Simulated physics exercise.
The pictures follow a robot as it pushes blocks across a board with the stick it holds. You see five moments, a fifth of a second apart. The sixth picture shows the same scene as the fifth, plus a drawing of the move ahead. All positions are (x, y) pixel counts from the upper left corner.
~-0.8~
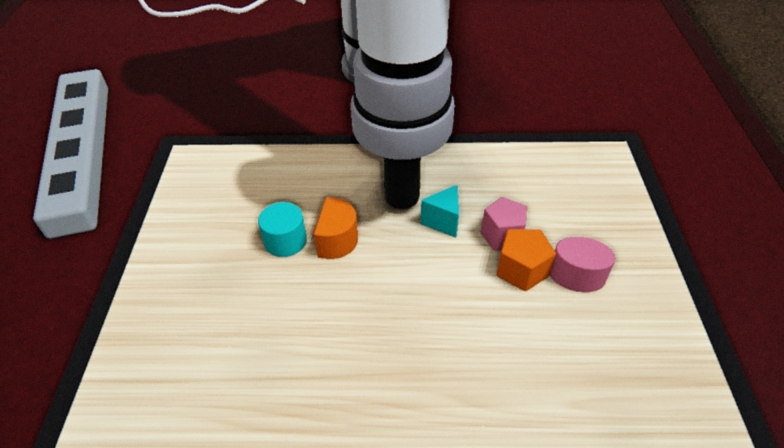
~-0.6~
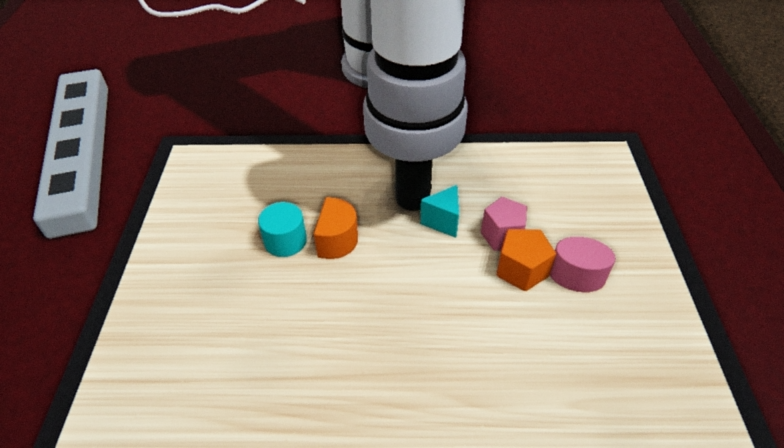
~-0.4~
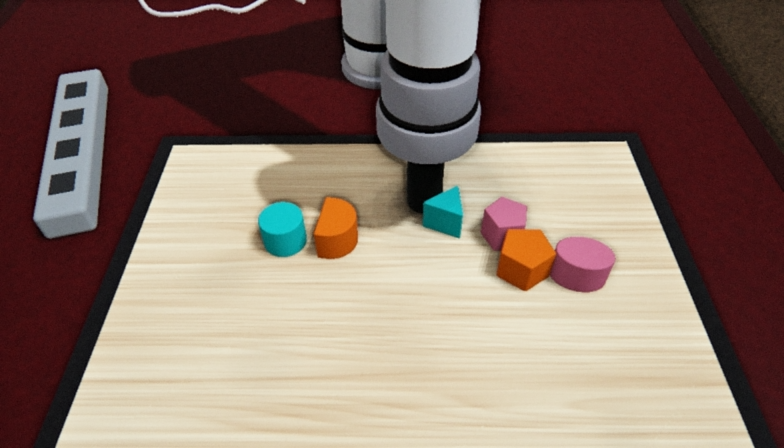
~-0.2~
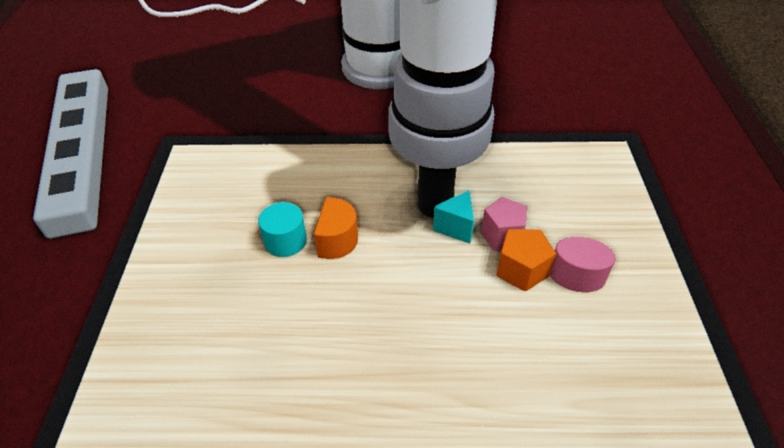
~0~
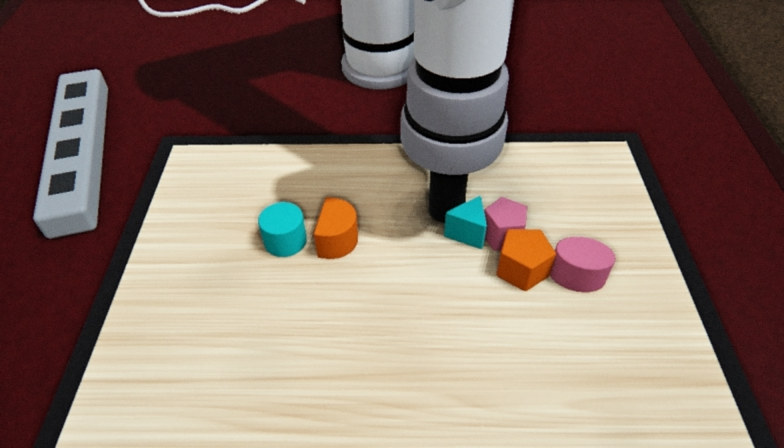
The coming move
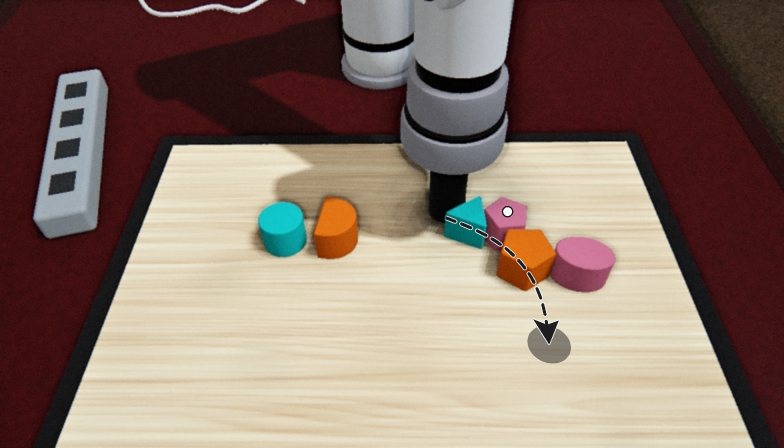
On a pale wooden board, a robot arm's dark stick moves right to a turquoise triangular block and pushes it a short way right, up close to a pink five-sided block, while the other blocks stay still.
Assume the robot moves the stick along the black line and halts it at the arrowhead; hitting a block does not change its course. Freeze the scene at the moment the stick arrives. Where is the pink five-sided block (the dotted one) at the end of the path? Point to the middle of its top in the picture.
My estimate: (551, 218).
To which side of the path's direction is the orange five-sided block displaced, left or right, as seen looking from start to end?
Right.
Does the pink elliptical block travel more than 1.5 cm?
In short: No.
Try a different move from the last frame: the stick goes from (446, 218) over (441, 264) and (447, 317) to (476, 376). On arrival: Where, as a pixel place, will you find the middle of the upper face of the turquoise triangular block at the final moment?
I'd expect the centre of its top face to be at (479, 227).
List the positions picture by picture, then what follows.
The first picture shows tip of the stick (402, 198), middles of tops, turquoise triangular block (446, 199), pink five-sided block (508, 212), orange five-sided block (528, 246), pink elliptical block (586, 252).
The second picture shows stick (413, 199), nothing pushed.
The third picture shows stick (424, 202), turquoise triangular block (448, 200).
The fourth picture shows stick (435, 206), turquoise triangular block (459, 205).
The fifth picture shows stick (446, 211), turquoise triangular block (471, 210), pink five-sided block (508, 212), orange five-sided block (528, 246), pink elliptical block (586, 252).
The line goes from (446, 218) via (498, 243) and (536, 286), ending at (549, 344); the dot is on the pink five-sided block.
What follows on the original path. One third of the way, stick (501, 238); turquoise triangular block (495, 246), turned 30° clockwise; pink five-sided block (546, 217); orange five-sided block (535, 253).
Two thirds of the way, stick (538, 280); turquoise triangular block (498, 259), turned 90° clockwise; pink five-sided block (551, 218); orange five-sided block (569, 302); pink elliptical block (593, 253).
At the end, stick (551, 338); turquoise triangular block (498, 259), turned 90° clockwise; pink five-sided block (551, 218); orange five-sided block (603, 349), turned 45° anticlockwise; pink elliptical block (593, 253).
